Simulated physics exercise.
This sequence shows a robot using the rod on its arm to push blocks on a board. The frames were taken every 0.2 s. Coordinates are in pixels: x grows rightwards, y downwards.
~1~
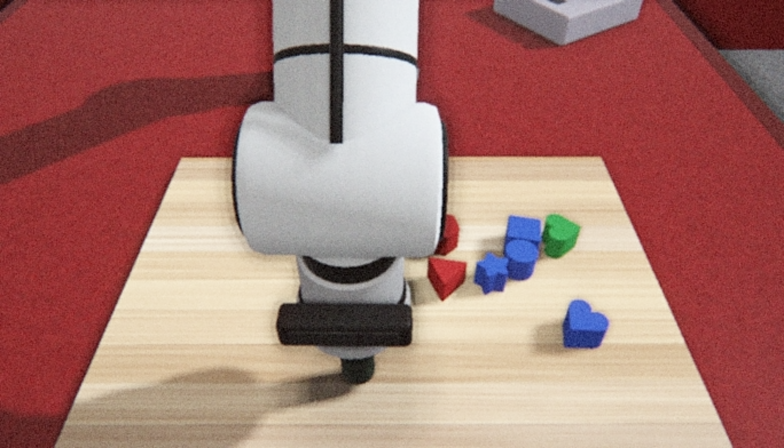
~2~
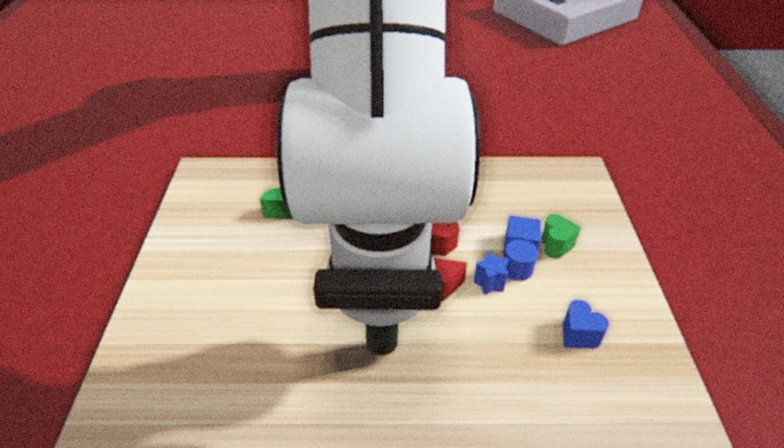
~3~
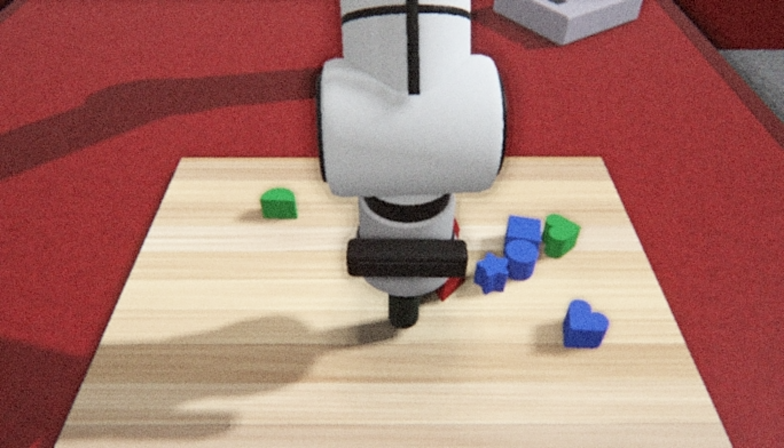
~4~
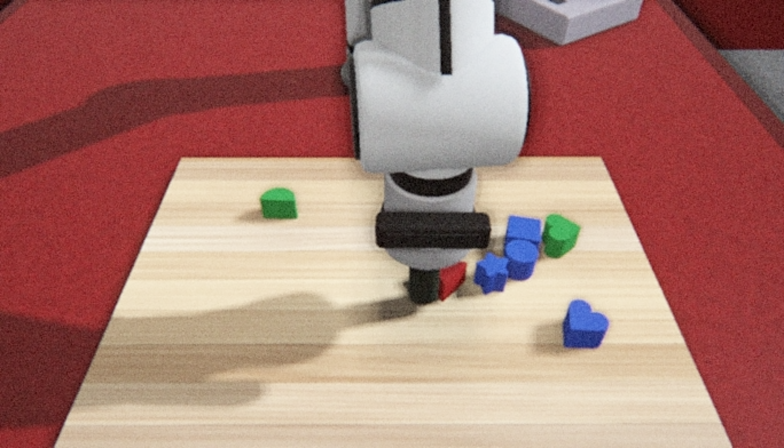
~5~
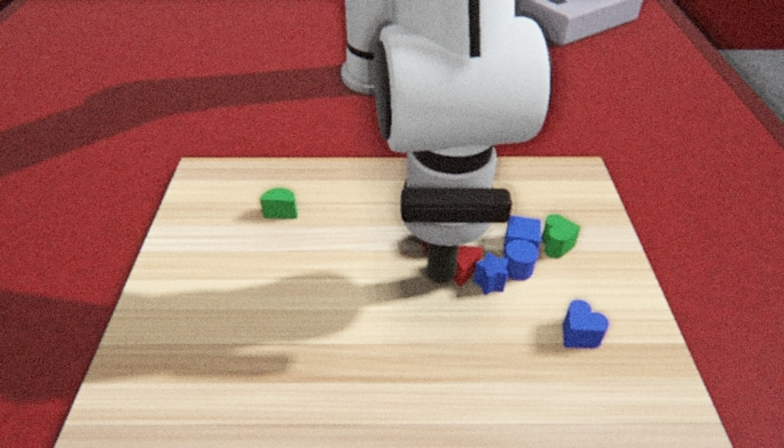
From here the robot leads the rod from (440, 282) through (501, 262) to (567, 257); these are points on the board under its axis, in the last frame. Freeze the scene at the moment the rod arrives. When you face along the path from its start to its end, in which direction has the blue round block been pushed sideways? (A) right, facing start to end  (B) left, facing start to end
My pick is A.
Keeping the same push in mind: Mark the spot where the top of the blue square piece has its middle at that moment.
(569, 216)
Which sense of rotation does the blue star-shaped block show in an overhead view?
Bird's-eye view: Clockwise.
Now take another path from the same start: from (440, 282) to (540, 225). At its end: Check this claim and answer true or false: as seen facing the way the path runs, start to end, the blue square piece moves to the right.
The claim holds.
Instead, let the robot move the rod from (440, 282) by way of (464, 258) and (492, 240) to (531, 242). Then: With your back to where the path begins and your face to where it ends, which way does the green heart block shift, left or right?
The right.
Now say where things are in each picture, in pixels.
In the first picture, rod's lower end (358, 372); red three-sided block (447, 267); blue star-shaped block (494, 264); blue round block (522, 250); blue square piece (525, 227); green heart block (562, 227).
In the second picture, rod (382, 344); blocks still.
In the third picture, rod (403, 318); blocks still.
In the fourth picture, rod (423, 295); blocks still.
In the fifth picture, rod (441, 274); red three-sided block (463, 253); blue star-shaped block (494, 264); blue round block (522, 250); blue square piece (525, 227); green heart block (562, 227).
What follows on the original path. One third of the way, rod (483, 260); red three-sided block (496, 234), turned 25° anticlockwise; blue star-shaped block (505, 266), turned 20° clockwise.
Two thirds of the way, rod (525, 249); red three-sided block (507, 220), turned 60° anticlockwise; blue star-shaped block (506, 266), turned 25° clockwise; blue round block (554, 252); blue square piece (548, 220), turned 20° anticlockwise; green heart block (578, 220).
At the end, rod (569, 248); red three-sided block (507, 220), turned 60° anticlockwise; blue star-shaped block (506, 266), turned 25° clockwise; blue round block (580, 260); blue square piece (569, 216), turned 80° anticlockwise; green heart block (596, 210), turned 15° anticlockwise.
